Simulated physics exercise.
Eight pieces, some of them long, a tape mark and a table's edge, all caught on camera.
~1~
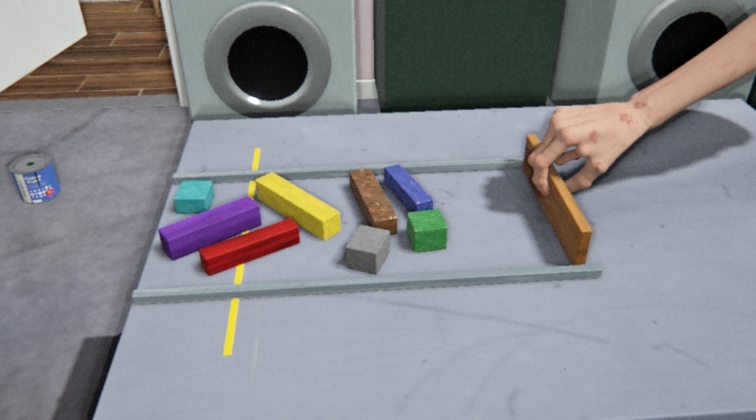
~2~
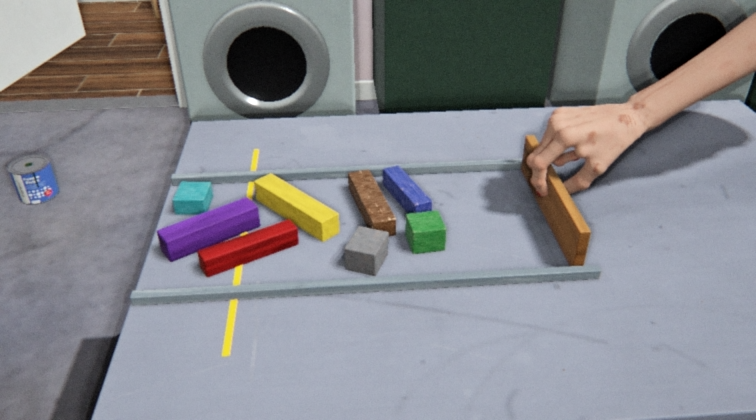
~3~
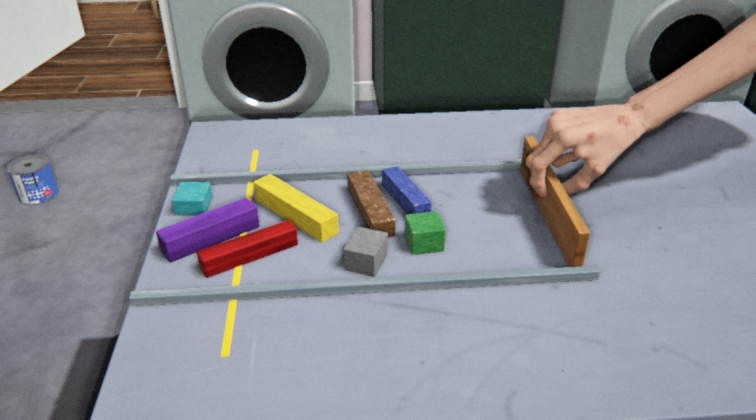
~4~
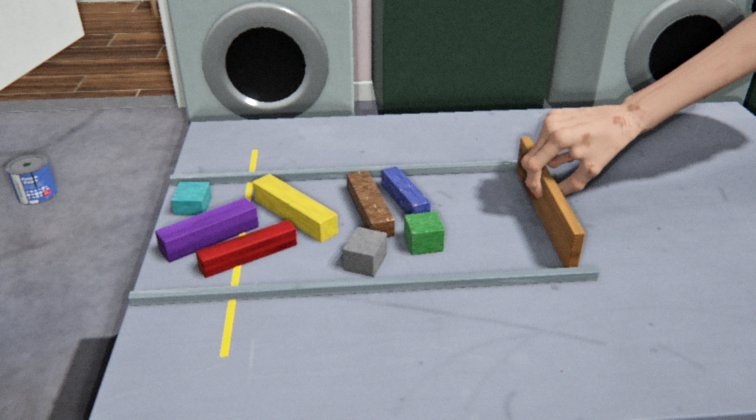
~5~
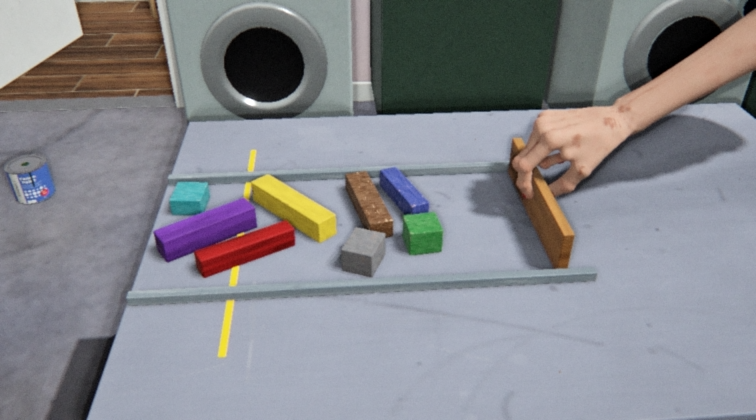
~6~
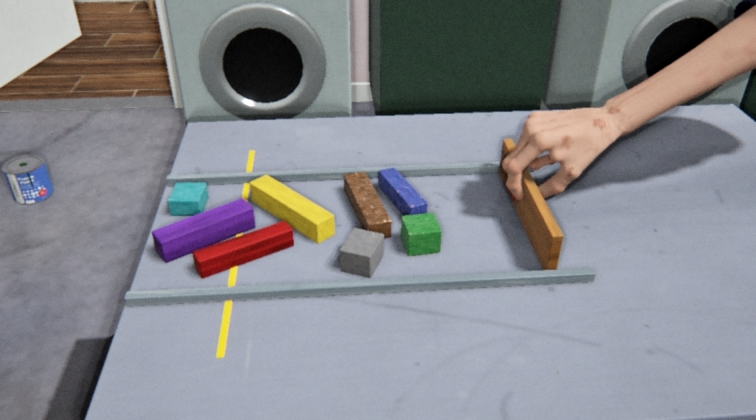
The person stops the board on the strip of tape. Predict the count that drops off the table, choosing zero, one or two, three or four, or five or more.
The number gone is small: One or two.
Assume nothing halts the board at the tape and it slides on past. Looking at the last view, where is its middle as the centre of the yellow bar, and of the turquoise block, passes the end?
The middle is at (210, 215) when it's the yellow bar, and at (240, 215) when it's the turquoise block.
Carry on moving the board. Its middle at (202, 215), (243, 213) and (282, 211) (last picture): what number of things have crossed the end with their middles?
Respectively 4, 1 and 0.
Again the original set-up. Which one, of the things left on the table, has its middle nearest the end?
Looking at the middles, it's the turquoise block.
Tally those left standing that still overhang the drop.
Count: 2.
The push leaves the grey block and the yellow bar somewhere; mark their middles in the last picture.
Listed in order, first is (210, 274) and the other is (182, 205).
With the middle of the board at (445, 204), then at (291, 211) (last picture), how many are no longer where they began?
The first number is 0, the next one 7.
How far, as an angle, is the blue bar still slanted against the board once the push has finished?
Angle: Around 0°.
Soon after, none off yet; turquoise block at rest near (188, 199); purple stick at rest near (205, 229); red stick at rest near (245, 249).
Then, none off yet; turquoise block at rest near (188, 199); purple stick at rest near (205, 229); red stick moving near (233, 252).
Further on, none off yet; turquoise block at rest near (189, 198); purple stick moved a little near (164, 232); red stick moved a little near (184, 261).
At rest, the number that fall off is one or two; fallen, purple stick.
